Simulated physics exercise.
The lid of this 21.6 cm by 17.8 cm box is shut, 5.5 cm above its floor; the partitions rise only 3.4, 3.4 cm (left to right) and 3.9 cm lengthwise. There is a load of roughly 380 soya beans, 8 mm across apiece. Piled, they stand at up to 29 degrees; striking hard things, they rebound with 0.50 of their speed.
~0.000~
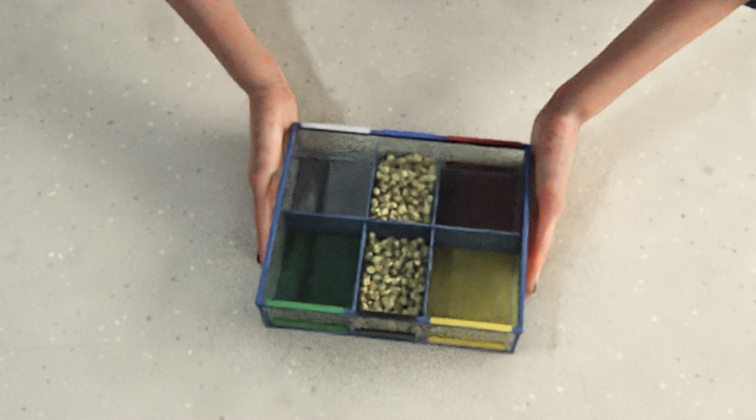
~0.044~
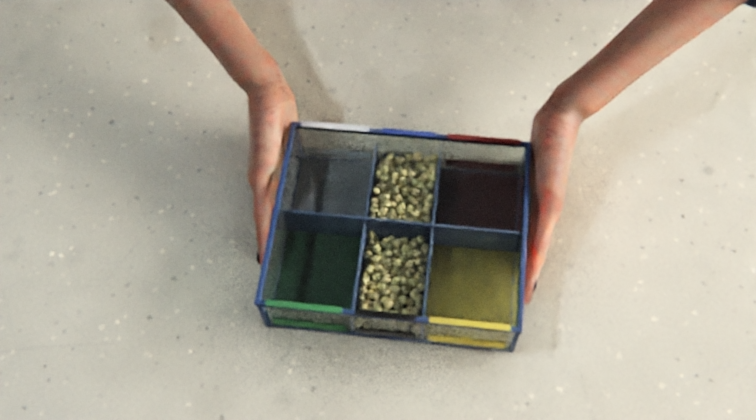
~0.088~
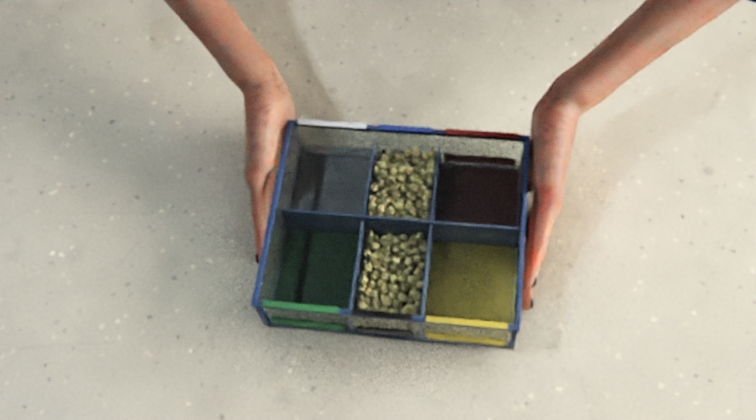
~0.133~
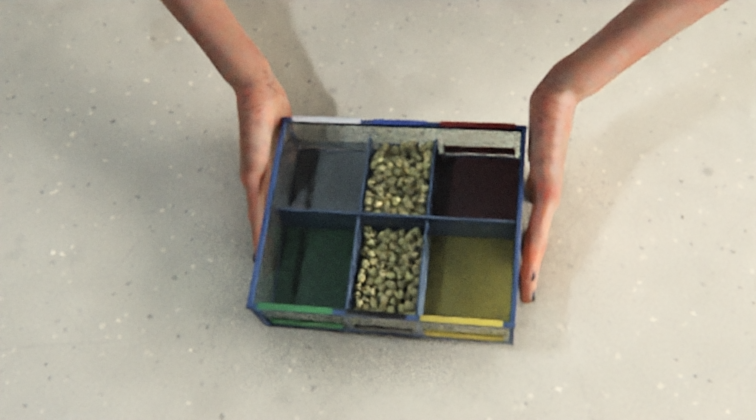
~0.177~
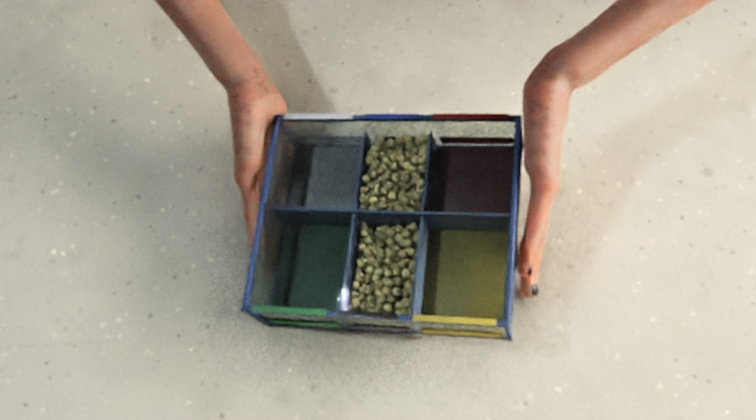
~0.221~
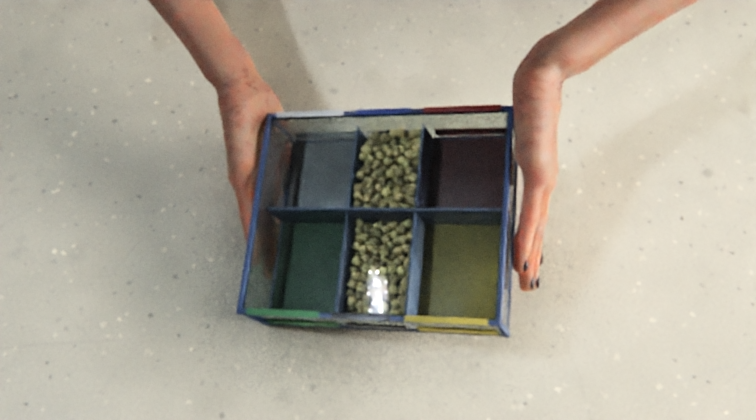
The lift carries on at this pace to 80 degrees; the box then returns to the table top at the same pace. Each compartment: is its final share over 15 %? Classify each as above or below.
Classification: Red below, blue above, green above, yellow below, white below, black above.
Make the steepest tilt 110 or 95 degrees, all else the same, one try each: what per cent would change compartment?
Close to 55 in a hundred first, and 50 in a hundred second.
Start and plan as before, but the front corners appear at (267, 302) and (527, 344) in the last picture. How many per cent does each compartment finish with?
Each compartment ends with this per cent: Red 5, blue 35, green 0, yellow 25, white 0 and black 35.
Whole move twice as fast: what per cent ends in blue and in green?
Result in per cent: Blue 35; green 25.
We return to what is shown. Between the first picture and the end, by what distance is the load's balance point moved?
Roughly 4.5 cm.
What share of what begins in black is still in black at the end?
Fraction kept: Approx. 70 %.
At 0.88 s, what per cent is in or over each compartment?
Red 0 %, blue 45 %, green 10 %, yellow 0 %, white 5 %, black 40 %.
Then, at 0.88 s, tilt 79 degrees; blue 45 %, green 10 %, white 5 %, black 40 %.
After 1.31 s, tilt 34 degrees; blue 30 %, green 30 %, white 10 %, black 30 %.
After 1.83 s, tilt 0 degrees; blue 30 %, green 30 %, white 10 %, black 30 %.
At rest (2.4 s), red 0 %, blue 30 %, green 30 %, yellow 0 %, white 10 %, black 30 %.
